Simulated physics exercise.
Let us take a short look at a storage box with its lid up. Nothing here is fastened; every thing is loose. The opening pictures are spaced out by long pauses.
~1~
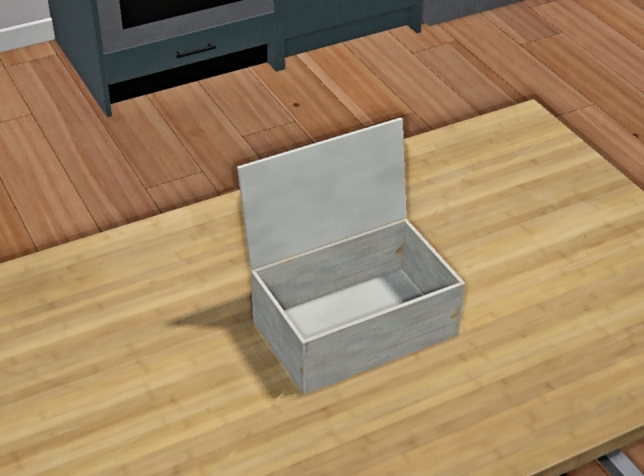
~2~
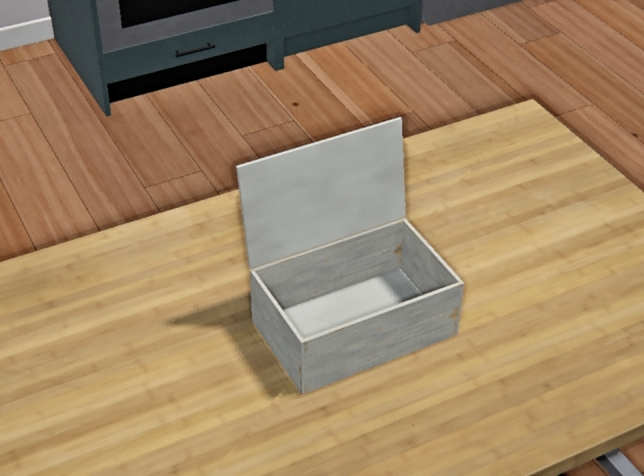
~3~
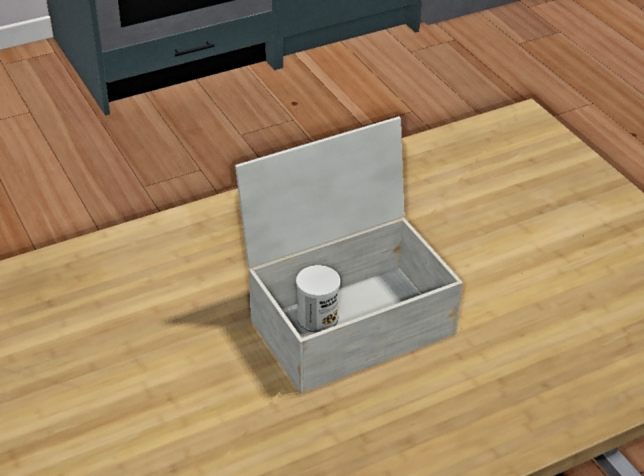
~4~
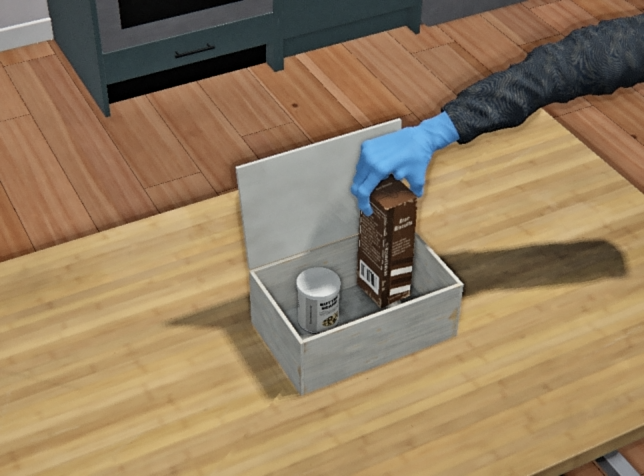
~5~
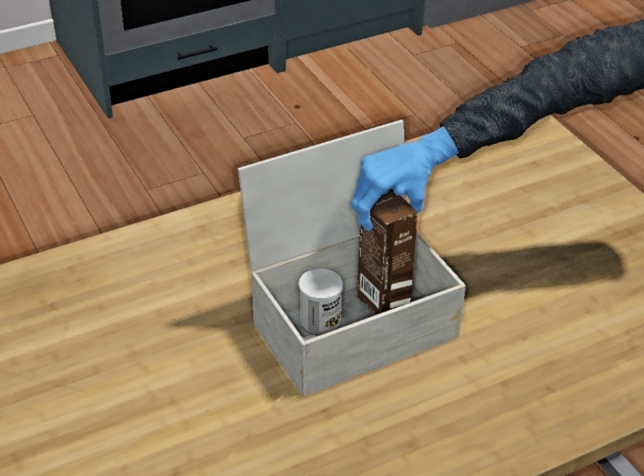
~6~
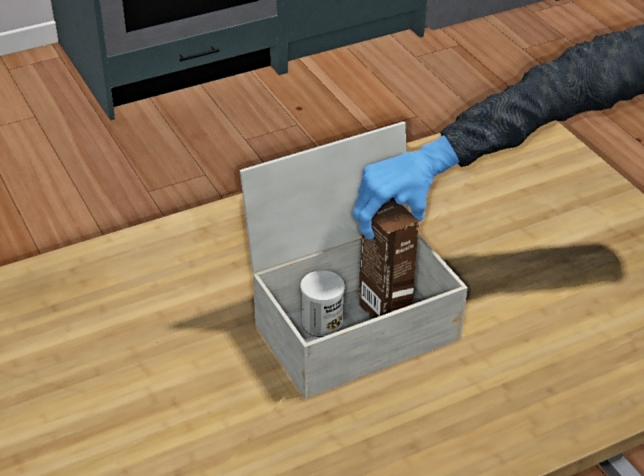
The footage shows an open grey box on a wooden table, empty at first, then holding a white tin; a blue-gloved hand then appears from the right, gripping a brown carton inside the box and lowering it slightly.
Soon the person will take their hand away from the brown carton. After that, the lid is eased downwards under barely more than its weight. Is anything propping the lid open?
Yes.
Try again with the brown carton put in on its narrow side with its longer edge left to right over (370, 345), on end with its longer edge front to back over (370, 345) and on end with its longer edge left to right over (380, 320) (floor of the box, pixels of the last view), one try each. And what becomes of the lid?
So: First go, the lid gets all the way down; second go, it can't get down; third go, it can't get down.
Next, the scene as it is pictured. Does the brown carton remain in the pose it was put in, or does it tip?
Looking at the last picture, the brown carton is left as set.
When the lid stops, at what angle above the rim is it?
Near 70°.
Then, 1.10 s past the last view, lid starting down.
Then, 1.30 s past the last view, lid 79° above the rim.
Finally, lid 71° above the rim; both still in place. Final places as the last picture's camera would see them, brown carton near (388, 264).
